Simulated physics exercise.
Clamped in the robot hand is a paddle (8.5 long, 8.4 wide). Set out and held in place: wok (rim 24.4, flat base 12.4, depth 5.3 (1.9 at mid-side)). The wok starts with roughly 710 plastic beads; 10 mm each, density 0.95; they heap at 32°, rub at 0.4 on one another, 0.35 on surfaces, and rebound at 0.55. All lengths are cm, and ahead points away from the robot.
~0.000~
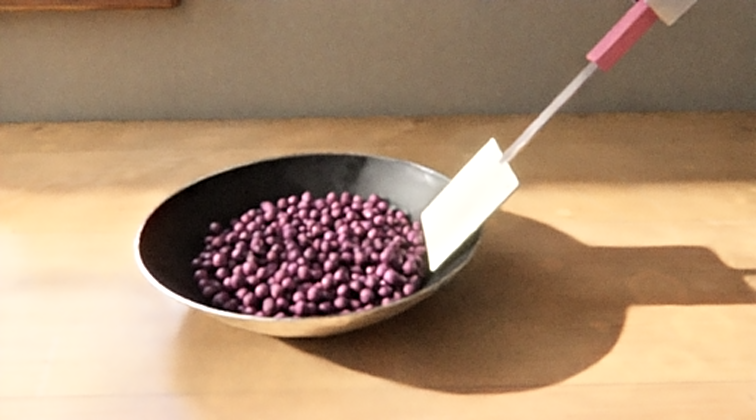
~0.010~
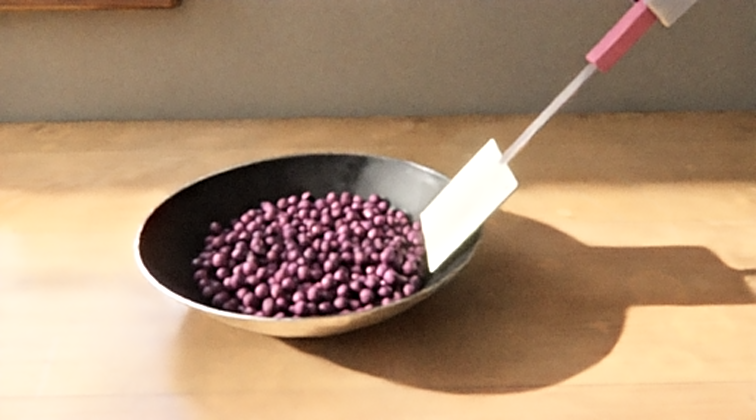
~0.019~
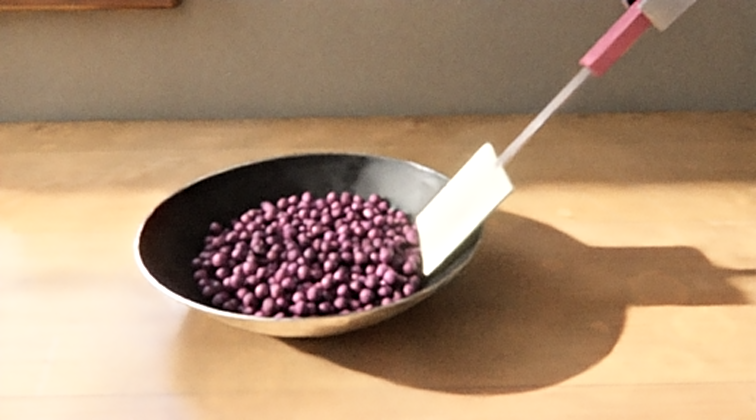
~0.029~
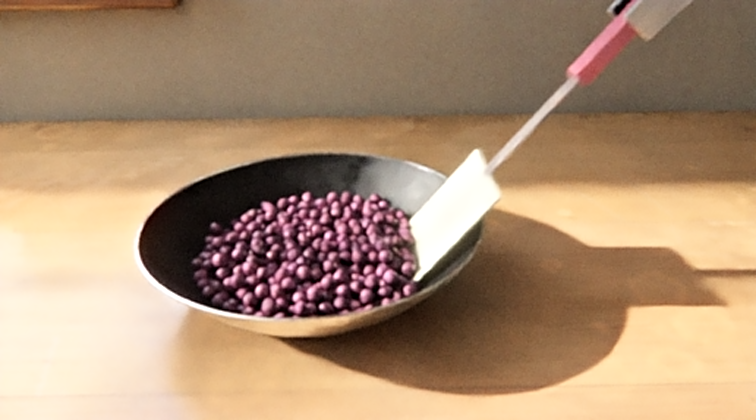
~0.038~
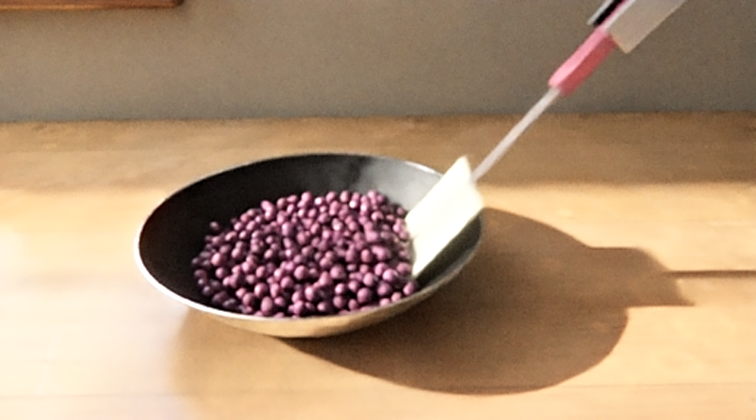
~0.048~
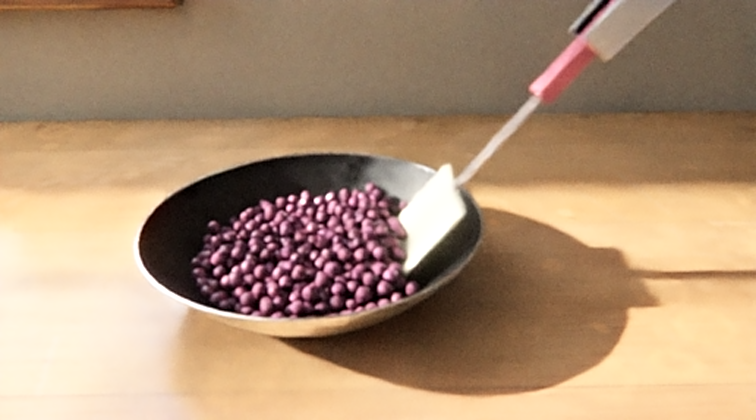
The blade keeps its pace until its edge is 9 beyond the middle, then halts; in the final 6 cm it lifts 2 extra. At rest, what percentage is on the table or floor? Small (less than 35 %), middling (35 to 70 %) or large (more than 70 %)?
On the table or floor the share is middling, 35 to 70 %.
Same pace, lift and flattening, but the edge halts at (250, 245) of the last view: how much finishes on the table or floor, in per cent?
About 20 per cent.
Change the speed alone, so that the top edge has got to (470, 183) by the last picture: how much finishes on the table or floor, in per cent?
Some 40 per cent.
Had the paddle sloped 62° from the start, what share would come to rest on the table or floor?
Then about 50 per cent.
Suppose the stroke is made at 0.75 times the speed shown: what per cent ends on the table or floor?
Some 45 per cent.
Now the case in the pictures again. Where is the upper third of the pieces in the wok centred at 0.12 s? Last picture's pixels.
Near (269, 220).
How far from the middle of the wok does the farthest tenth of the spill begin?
About 90 cm.
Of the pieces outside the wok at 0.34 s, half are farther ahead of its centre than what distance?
Some 26 cm.
By 0.08 s, sloping 51°, highest piece 6 above the table; 708 in the wok.
By 0.12 s, sloping 51°, highest piece 8 above the table; 708 in the wok.
By 0.34 s, sloping 51°, highest piece 19 above the table; 401 in the wok, 64 on the table or floor, 243 on the blade or in flight.
By 1.39 s, sloping 51°, highest piece 6 above the table; 401 in the wok, 307 on the table or floor.
Final count, 401 in the wok, 307 on the table or floor. That is 43 % on the table or floor.
